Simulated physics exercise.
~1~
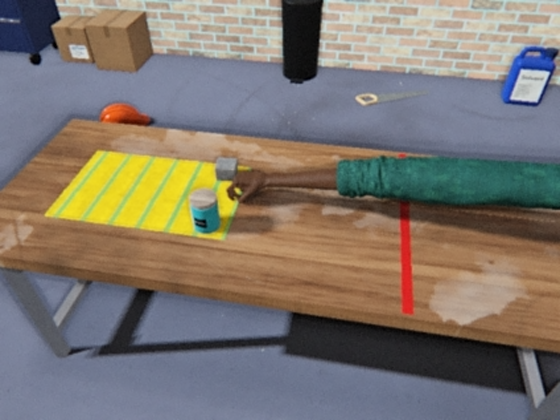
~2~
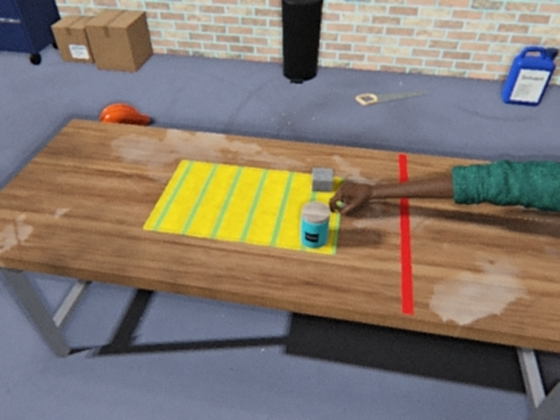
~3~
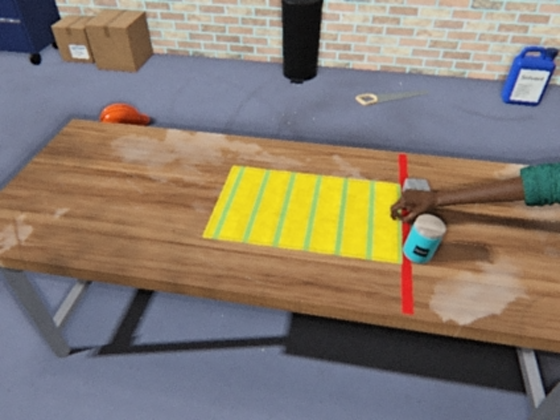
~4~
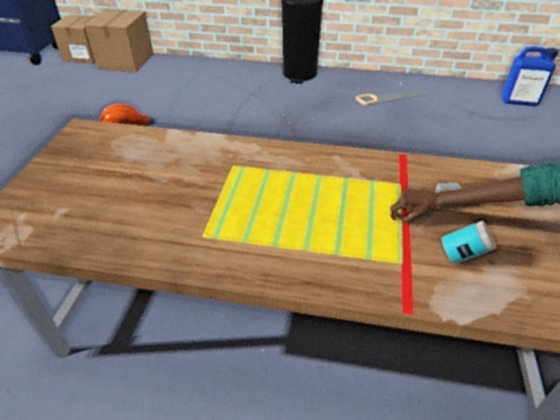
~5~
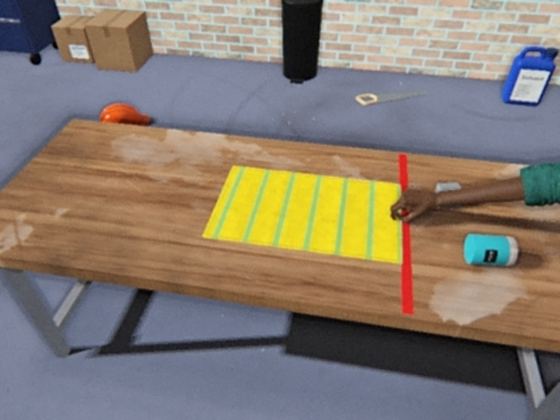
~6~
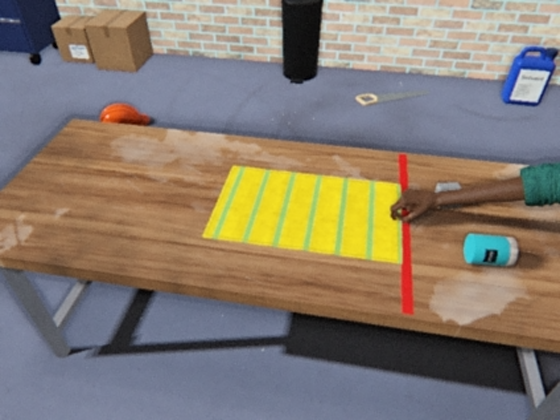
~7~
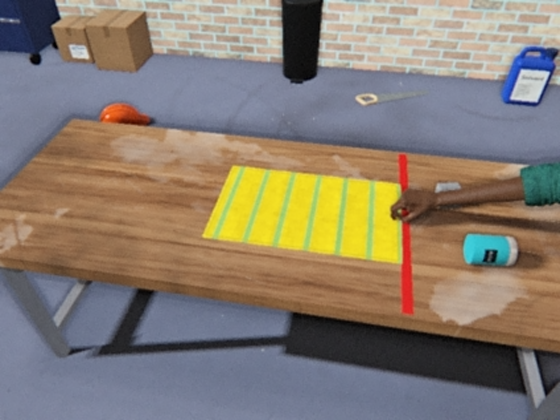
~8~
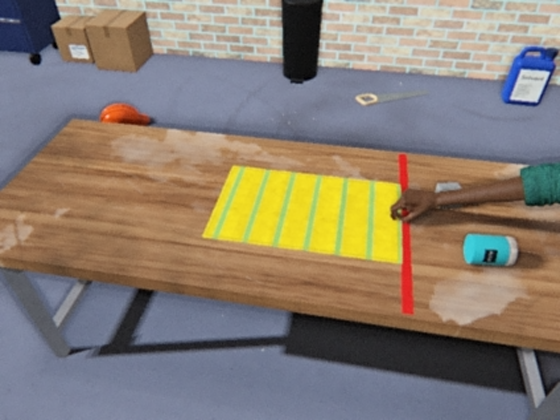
On a workbench, a hand pulls a yellow cloth right, and the turquoise jar slides off and topples.
